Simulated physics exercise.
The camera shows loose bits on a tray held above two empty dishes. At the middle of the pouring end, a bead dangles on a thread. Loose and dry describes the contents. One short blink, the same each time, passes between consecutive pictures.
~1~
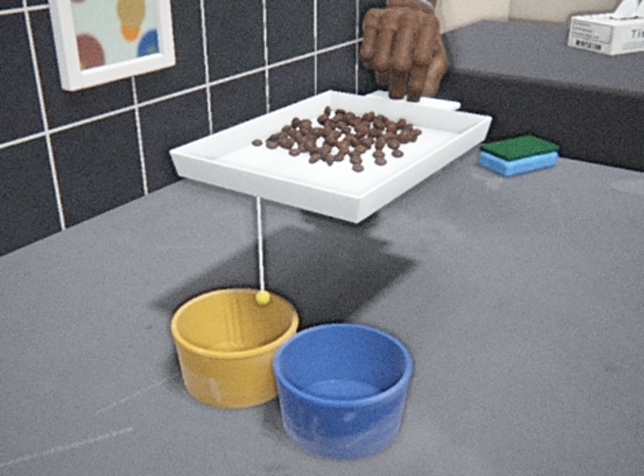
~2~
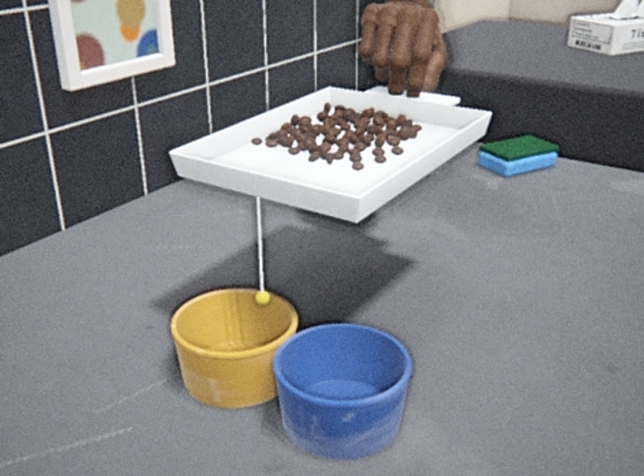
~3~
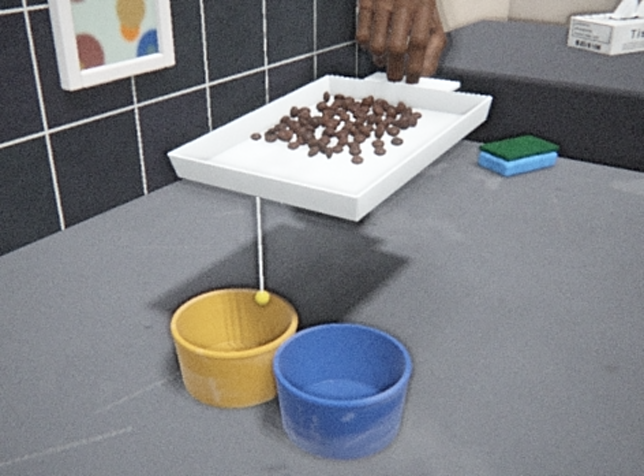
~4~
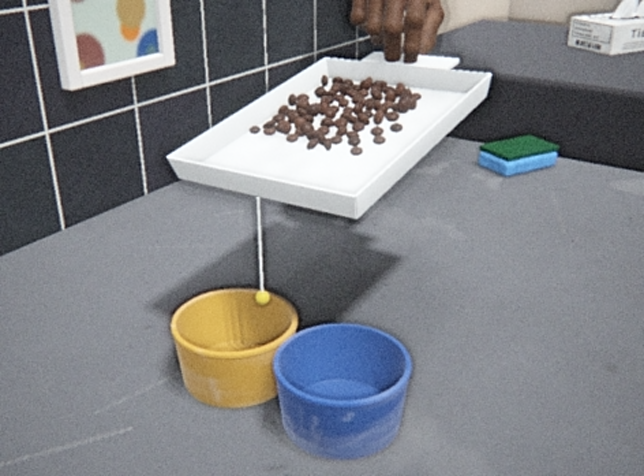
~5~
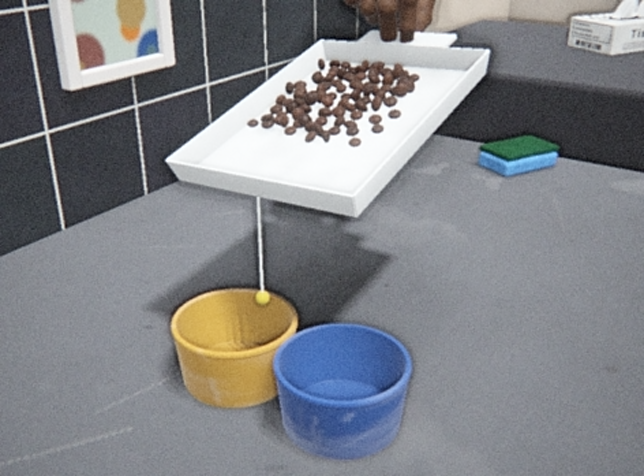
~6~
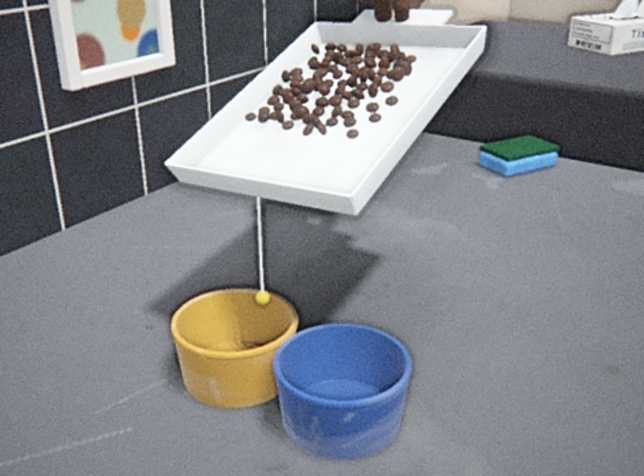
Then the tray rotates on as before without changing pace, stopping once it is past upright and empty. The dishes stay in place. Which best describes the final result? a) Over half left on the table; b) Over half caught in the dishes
a.
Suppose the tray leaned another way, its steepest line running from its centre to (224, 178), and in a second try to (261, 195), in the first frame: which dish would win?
Result, try one: Dish at left; try two: Dish at left.
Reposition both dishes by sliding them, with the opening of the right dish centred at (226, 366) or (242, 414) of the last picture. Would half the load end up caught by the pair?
At place one the bulk; at place two the minor share.
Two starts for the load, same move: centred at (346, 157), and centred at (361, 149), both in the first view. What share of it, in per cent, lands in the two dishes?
First try 50 %, second try 50 %.
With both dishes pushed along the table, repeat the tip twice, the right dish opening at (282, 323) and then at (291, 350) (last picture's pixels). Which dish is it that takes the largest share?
Well, first the left-hand one, then the left-hand one.
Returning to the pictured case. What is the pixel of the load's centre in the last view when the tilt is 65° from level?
The load is centred about (217, 165).
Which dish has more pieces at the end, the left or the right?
Well, that is left of the pair.
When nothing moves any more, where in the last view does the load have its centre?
Roughly at pixel (187, 376).
Soon after the last picture, tray tipped steeply; most on the tray; a small part in the air.
A little later, tray tipped past a quarter turn; about a third on the tray; a small part in the left dish; about a third outside both; a small part in the air.
Later still, tray tipped past a quarter turn; about a third in the left dish; about two thirds outside both; a stray few in the air.
At rest, tray tipped past a quarter turn; none in the right dish; about a third in the left dish; about two thirds outside both; a stray few in the air.
